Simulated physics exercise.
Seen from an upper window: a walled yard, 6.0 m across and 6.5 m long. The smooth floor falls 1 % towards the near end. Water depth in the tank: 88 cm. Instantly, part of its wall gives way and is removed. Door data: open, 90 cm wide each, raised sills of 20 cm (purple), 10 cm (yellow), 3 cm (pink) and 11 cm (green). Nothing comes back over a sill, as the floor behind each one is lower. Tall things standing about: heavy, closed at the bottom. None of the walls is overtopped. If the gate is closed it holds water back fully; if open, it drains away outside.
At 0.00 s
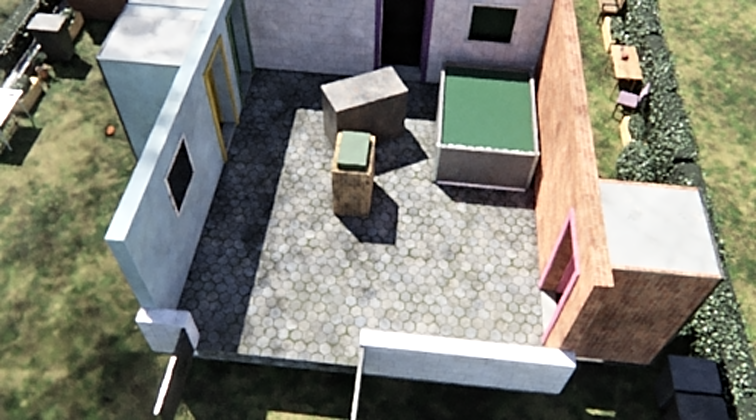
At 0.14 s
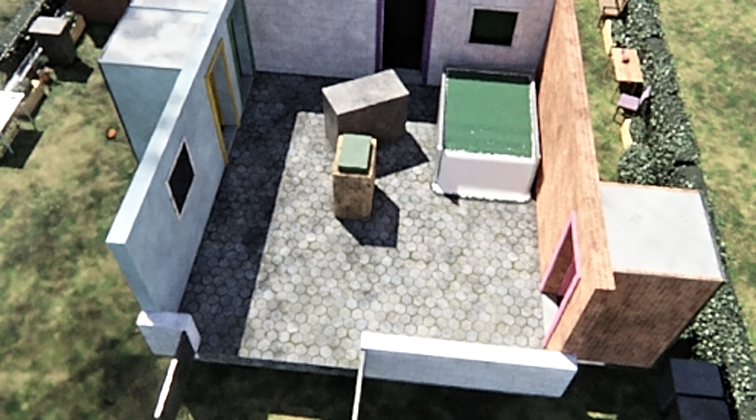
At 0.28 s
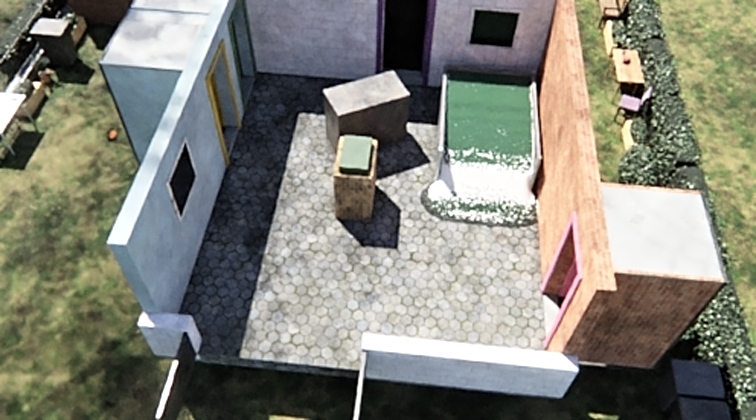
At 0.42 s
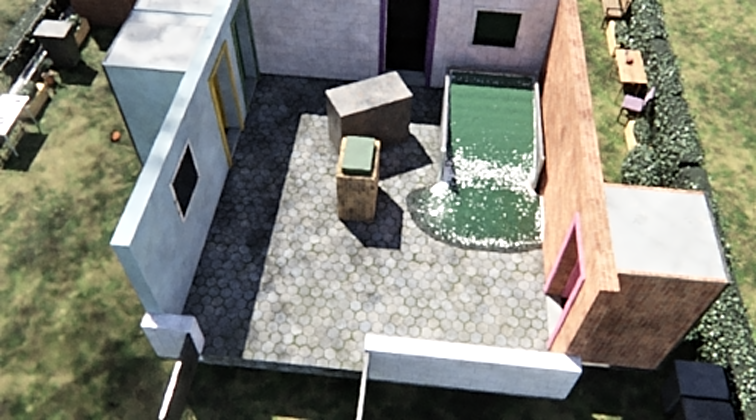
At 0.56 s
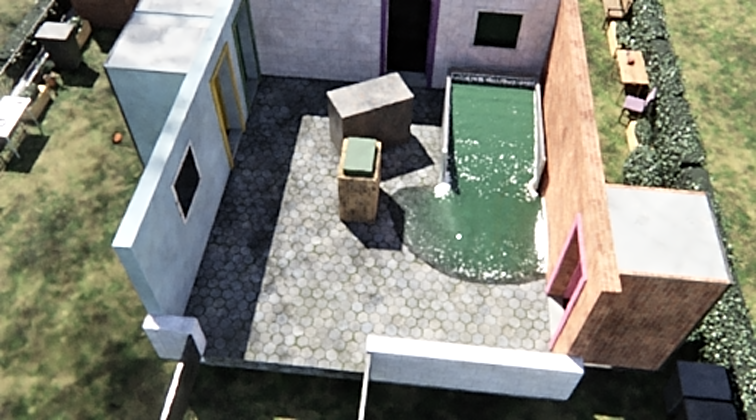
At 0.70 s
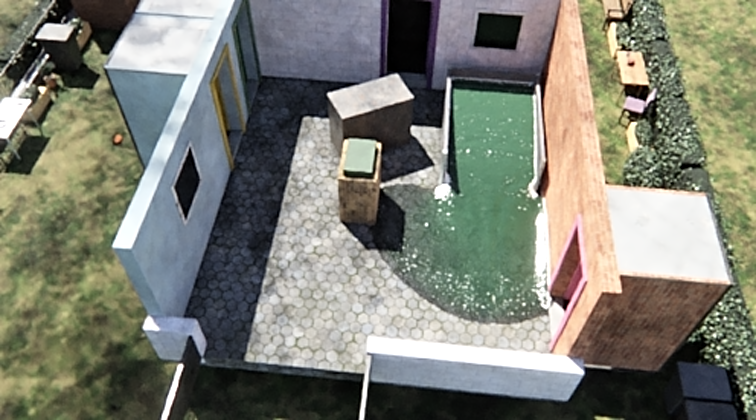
In a walled yard, green water pours from a tank's open front and spreads across the paving.
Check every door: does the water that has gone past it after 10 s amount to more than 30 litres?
Result: My guess is the purple door lets through less than the limit; my guess is the yellow door lets through less than the limit; my guess is the pink door lets through more than the limit; my guess is the green door lets through less than the limit.
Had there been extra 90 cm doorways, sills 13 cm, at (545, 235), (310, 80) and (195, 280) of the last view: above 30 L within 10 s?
Taking them in order, the first gets enough, the second too little and the third enough.
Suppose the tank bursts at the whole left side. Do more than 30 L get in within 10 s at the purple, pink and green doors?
Purple exceeds; pink exceeds; green exceeds.
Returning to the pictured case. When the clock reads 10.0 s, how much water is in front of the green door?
I'd put it at around 8.5 cm deep.
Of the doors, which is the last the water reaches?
Purple.
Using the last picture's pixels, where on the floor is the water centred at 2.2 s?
Its balance point lies near (473, 243).
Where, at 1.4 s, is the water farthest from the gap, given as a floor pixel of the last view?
Around pixel (344, 356).
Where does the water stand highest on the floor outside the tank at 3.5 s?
About (191, 330).
After 1.4 s water covers 40 % of the floor and is deepest (56 cm) near (528, 375); purple door not reached, yellow door not reached, pink door 12 cm at the sill, 6 L in, green door not reached.
After 2.2 s water covers 45 % of the floor and is deepest (53 cm) near (516, 374); purple door not reached, yellow door not reached, pink door 23 cm at the sill, 46 L in, green door not reached.
After 3.5 s water covers 50 % of the floor and is deepest (37 cm) near (191, 330); purple door not reached, yellow door not reached, pink door 21 cm at the sill, 211 L in, green door not reached.
After 6.0 s water covers 75 % of the floor and is deepest (17 cm) near (177, 339); purple door not reached, yellow door 8 cm at the sill, 0 L in, pink door 13 cm at the sill, 418 L in, green door 4 cm at the sill, 0 L in.
After 10.0 s water covers 100 % of the floor and is deepest (11 cm) near (533, 101); purple door 4 cm at the sill, 0 L in, yellow door 4 cm at the sill, 0 L in, pink door 7 cm at the sill, 502 L in, green door 8 cm at the sill, 1 L in.
